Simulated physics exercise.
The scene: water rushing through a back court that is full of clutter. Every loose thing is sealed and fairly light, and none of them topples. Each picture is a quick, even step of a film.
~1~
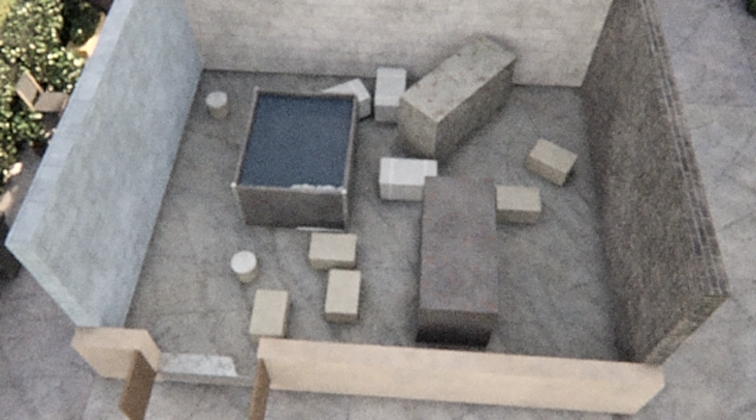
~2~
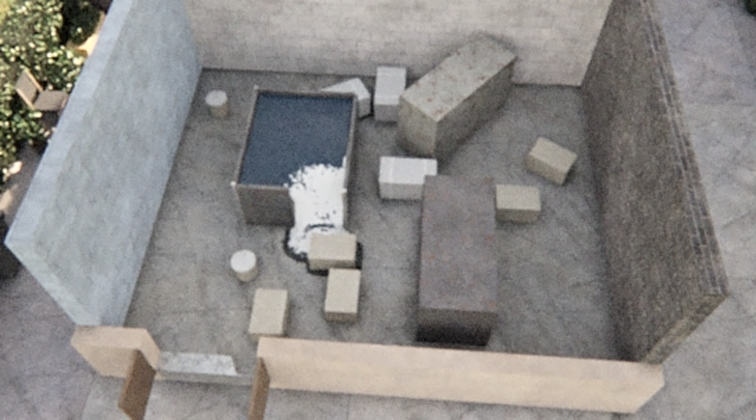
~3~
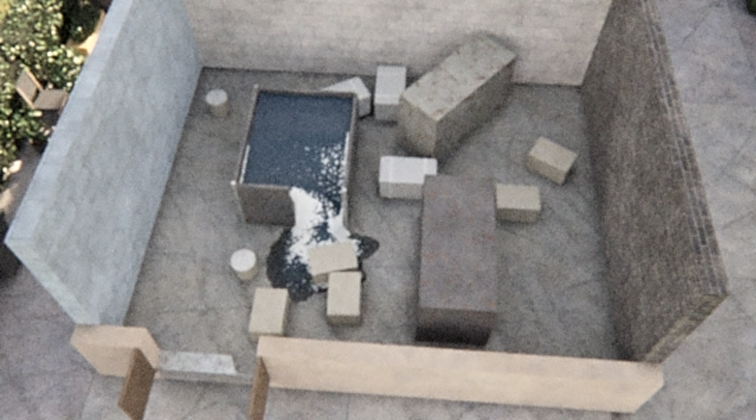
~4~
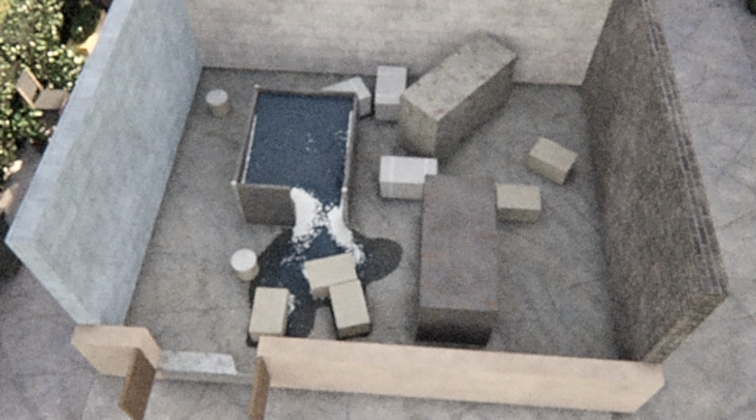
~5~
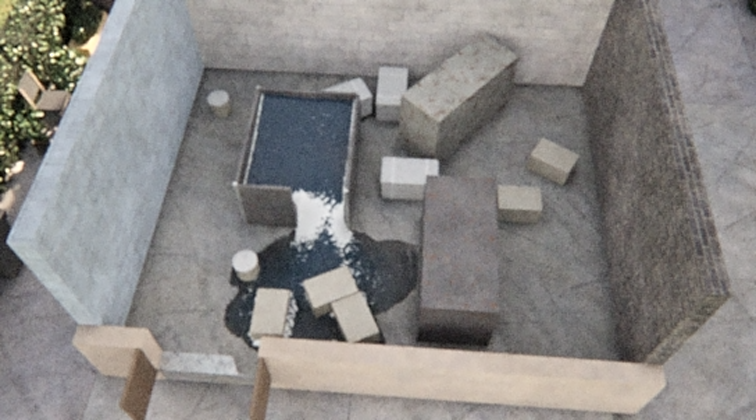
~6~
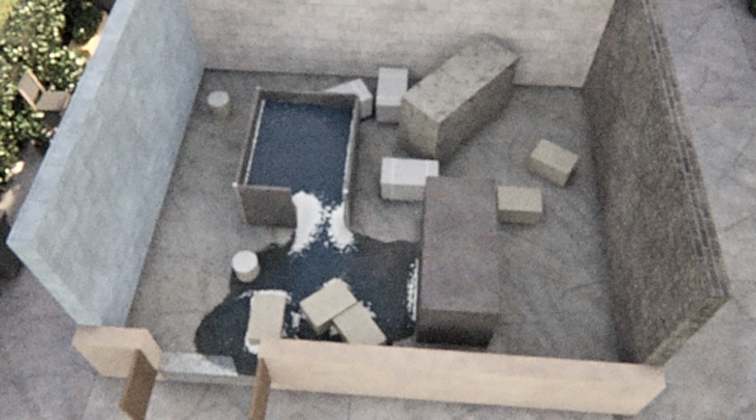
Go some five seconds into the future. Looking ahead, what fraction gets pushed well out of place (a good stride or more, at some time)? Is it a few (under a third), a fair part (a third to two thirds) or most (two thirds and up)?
A few.
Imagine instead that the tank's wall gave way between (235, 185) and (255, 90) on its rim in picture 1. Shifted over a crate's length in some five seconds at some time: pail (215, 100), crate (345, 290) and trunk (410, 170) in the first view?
One after another: Goes the distance, then never gets that far, then never gets that far.
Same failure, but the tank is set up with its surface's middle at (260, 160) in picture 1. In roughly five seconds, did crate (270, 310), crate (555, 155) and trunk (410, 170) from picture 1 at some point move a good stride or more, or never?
Taking them in turn: Got sent well off; kept near its start; kept near its start.
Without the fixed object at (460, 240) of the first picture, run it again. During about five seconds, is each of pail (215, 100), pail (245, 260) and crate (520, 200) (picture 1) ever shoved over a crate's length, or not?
Listed order result: Hardly budged / hardly budged / hardly budged.
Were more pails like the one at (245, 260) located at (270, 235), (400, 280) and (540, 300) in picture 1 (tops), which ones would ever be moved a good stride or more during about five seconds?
Here's how it goes: Never gets far, sent far off, and lastly never gets far.
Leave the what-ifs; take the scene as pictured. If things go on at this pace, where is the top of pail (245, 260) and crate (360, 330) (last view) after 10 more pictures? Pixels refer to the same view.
The tops should be near (216, 260) and near (381, 295).
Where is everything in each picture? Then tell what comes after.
The first picture shows a crate at (333, 246) rests on the ground; a crate at (343, 291), on the bottom; 0 of 10 have shifted.
The second picture shows a crate at (333, 246), on the bottom; a crate at (343, 290), on the bottom; 0 of 10 have shifted.
The third picture shows a crate at (332, 257) rests on the ground, close to its start; a crate at (344, 293), on the bottom, close to its start; 2 of 10 have shifted.
The fourth picture shows a crate at (331, 270), on the bottom, a stride from its start; a crate at (349, 303), on the bottom, close to its start; 2 of 10 have shifted.
The fifth picture shows a crate at (331, 286), on the bottom, a stride from its start; a crate at (355, 317) rests on the ground, a stride from its start; 2 of 10 have shifted.
The sixth picture shows a crate at (328, 302), on the bottom, a stride from its start; a crate at (359, 328) rests on the ground, a stride from its start; 3 of 10 have shifted.
A moment on, 2 of 10 are well off their spots; 1 afloat.
Next, 2 of 10 are well off their spots; 2 afloat.
Later, 3 of 10 are well off their spots; 1 afloat.
In the end, 3 of 10 are well off their spots, and 3 have been at some point; 1 afloat.
